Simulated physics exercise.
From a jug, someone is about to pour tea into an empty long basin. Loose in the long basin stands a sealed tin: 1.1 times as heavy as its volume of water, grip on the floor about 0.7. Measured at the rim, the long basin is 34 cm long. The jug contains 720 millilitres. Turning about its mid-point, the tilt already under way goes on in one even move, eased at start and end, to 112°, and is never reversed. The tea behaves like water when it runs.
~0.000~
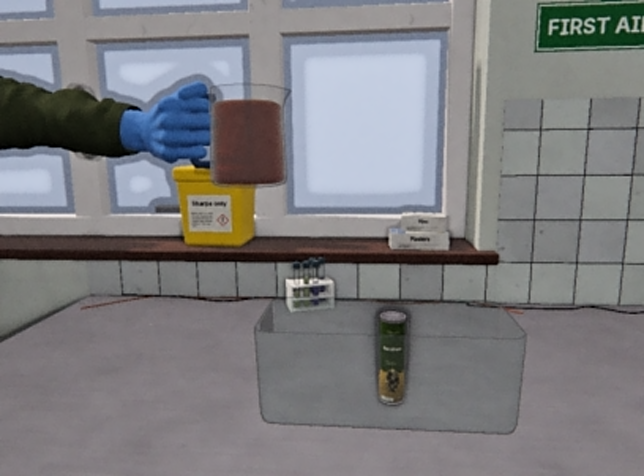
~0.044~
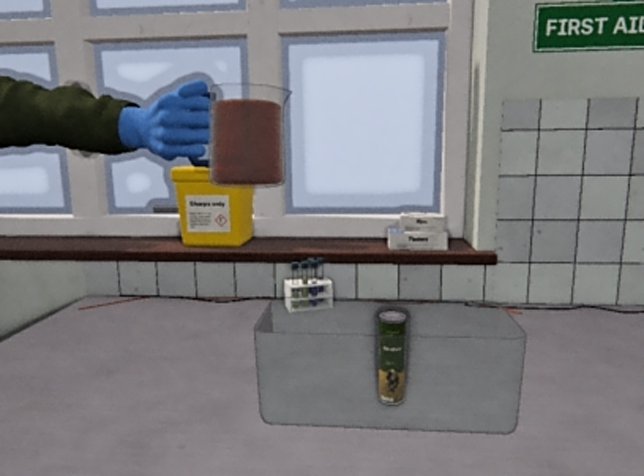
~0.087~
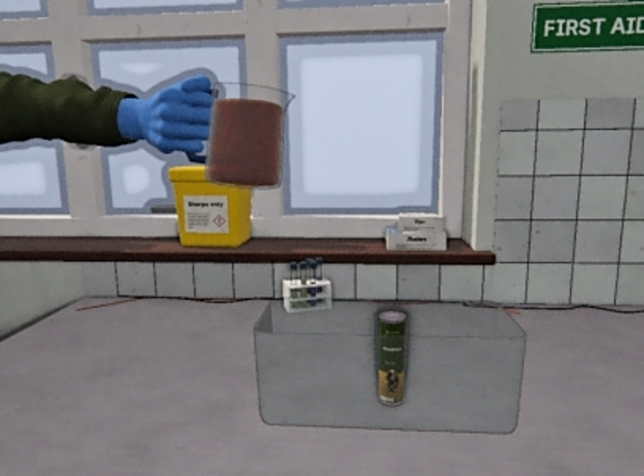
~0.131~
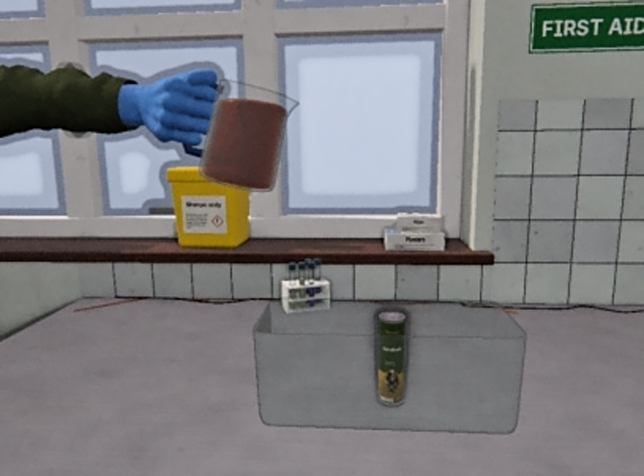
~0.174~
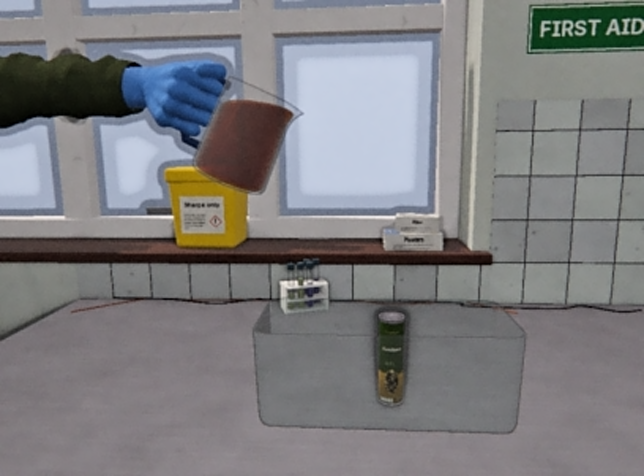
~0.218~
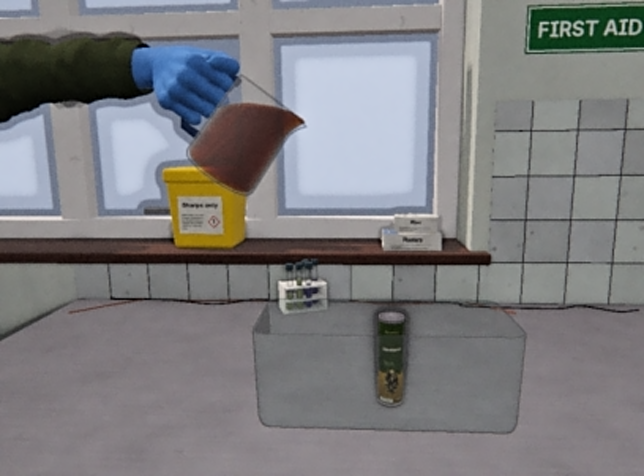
At the start, a blue-gloved hand holds a jug of reddish-brown liquid upright above a long, clear basin with a green tin in it. The hand gradually tilts the jug to the right, slowly at first and then more steeply, until the liquid reaches its pouring edge.
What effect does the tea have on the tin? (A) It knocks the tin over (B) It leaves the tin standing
It knocks the tin over.
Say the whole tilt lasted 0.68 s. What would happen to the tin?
Tips over.
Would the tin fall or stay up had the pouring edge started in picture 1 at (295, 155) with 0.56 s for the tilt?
Then the tin remains standing.
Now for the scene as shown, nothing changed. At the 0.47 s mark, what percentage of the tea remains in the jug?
About 58 per cent.
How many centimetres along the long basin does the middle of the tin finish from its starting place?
In the end the tin's centre has shifted about 9.0 centimetres.
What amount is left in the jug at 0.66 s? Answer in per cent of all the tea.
Roughly 16 percent remains.
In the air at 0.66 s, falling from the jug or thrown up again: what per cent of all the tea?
Close to 34 %.
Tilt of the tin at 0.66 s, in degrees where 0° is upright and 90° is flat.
It is at some 5°.
After 0.47 s the tilt is 105° and 59 per cent is still to pour; the tin stands where it began.
After 0.66 s the tilt is 112° and 16 per cent is still to pour; the tin leans 7°.
After 0.85 s the tilt is 112° and 3 per cent is still to pour; the tin lies on its side.
After 1.06 s the tilt is 112° and 0 per cent is still to pour; the tin lies on its side.
In the end the tin lies on its side.
